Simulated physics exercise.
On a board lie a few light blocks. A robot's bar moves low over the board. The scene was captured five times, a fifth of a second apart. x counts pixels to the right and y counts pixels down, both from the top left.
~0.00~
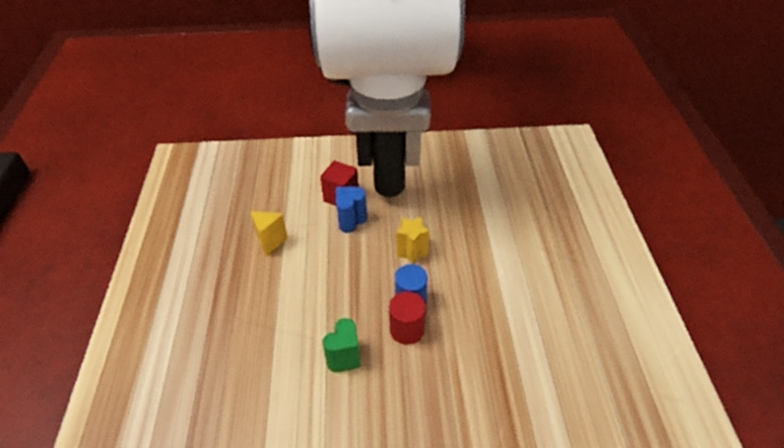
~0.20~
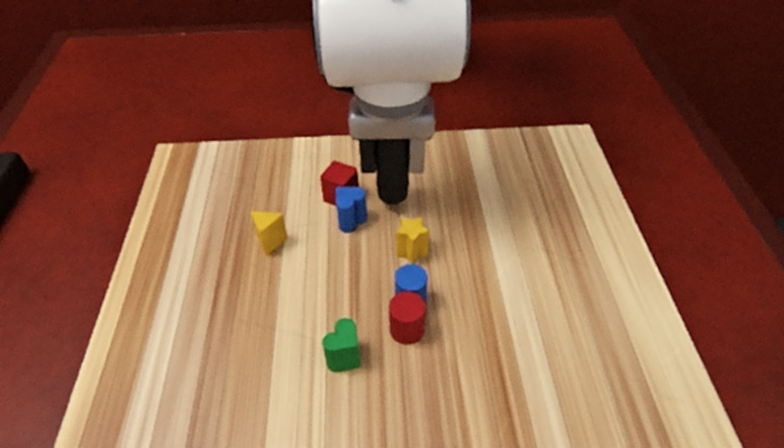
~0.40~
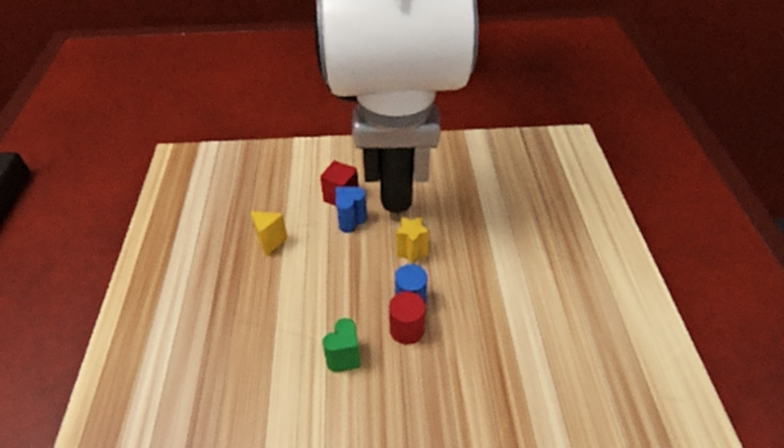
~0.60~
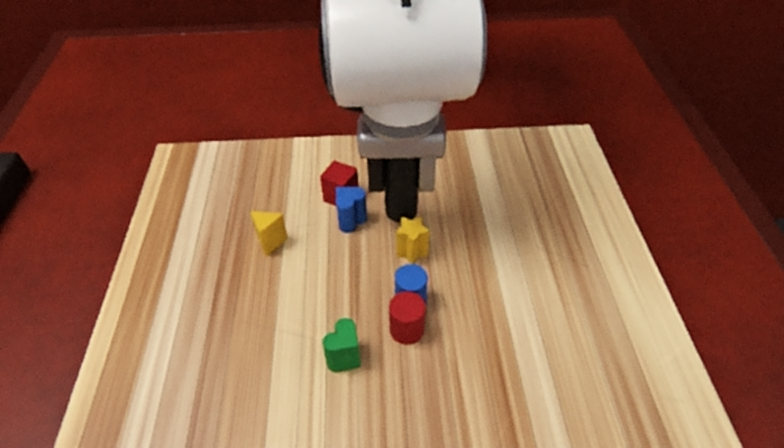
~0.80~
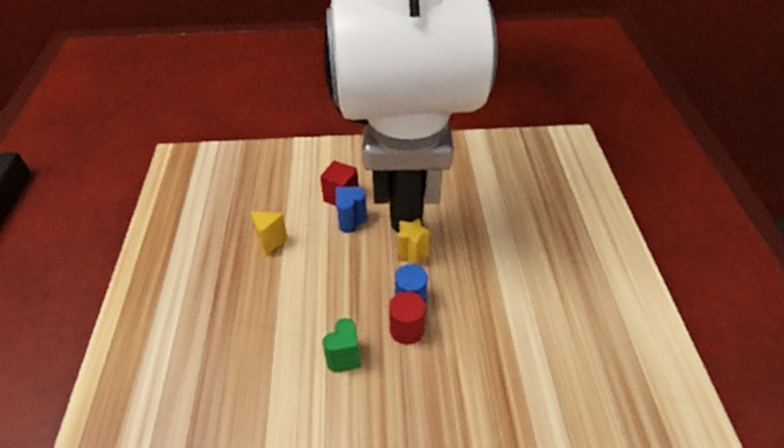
The footage shows a robot arm lowering its dark bar slowly toward the viewer over a wooden board of small coloured blocks, until it reaches the yellow star and nudges it very slightly, while the other blocks stay still.
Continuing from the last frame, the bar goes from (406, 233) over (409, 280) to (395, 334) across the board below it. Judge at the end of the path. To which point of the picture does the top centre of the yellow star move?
Somewhere near (426, 324).
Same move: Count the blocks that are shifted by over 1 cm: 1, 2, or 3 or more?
I reckon the push displaces three or more of the blocks by more than 1 cm.
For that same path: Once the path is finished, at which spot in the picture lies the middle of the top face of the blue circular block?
It is at (441, 349).
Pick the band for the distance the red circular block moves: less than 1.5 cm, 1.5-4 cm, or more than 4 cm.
By the end of the path, it will have gone past 4 cm.
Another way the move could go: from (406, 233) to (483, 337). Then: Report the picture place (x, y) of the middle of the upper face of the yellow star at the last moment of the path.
My best guess is (443, 309).
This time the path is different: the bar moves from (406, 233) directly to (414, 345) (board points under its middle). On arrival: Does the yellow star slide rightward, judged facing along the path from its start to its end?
Short answer: No.
The first path, step by step. One third of the way, bar at (410, 255); red circular block at (406, 314); blue circular block at (413, 285); yellow star at (421, 262).
Two thirds of the way, bar at (406, 288); red circular block at (403, 351); blue circular block at (422, 323); yellow star at (424, 296), turned 20° anticlockwise.
At the end, bar at (395, 325); green heart still; red circular block at (403, 360); blue circular block at (441, 349); yellow star at (425, 324), turned 50° anticlockwise.
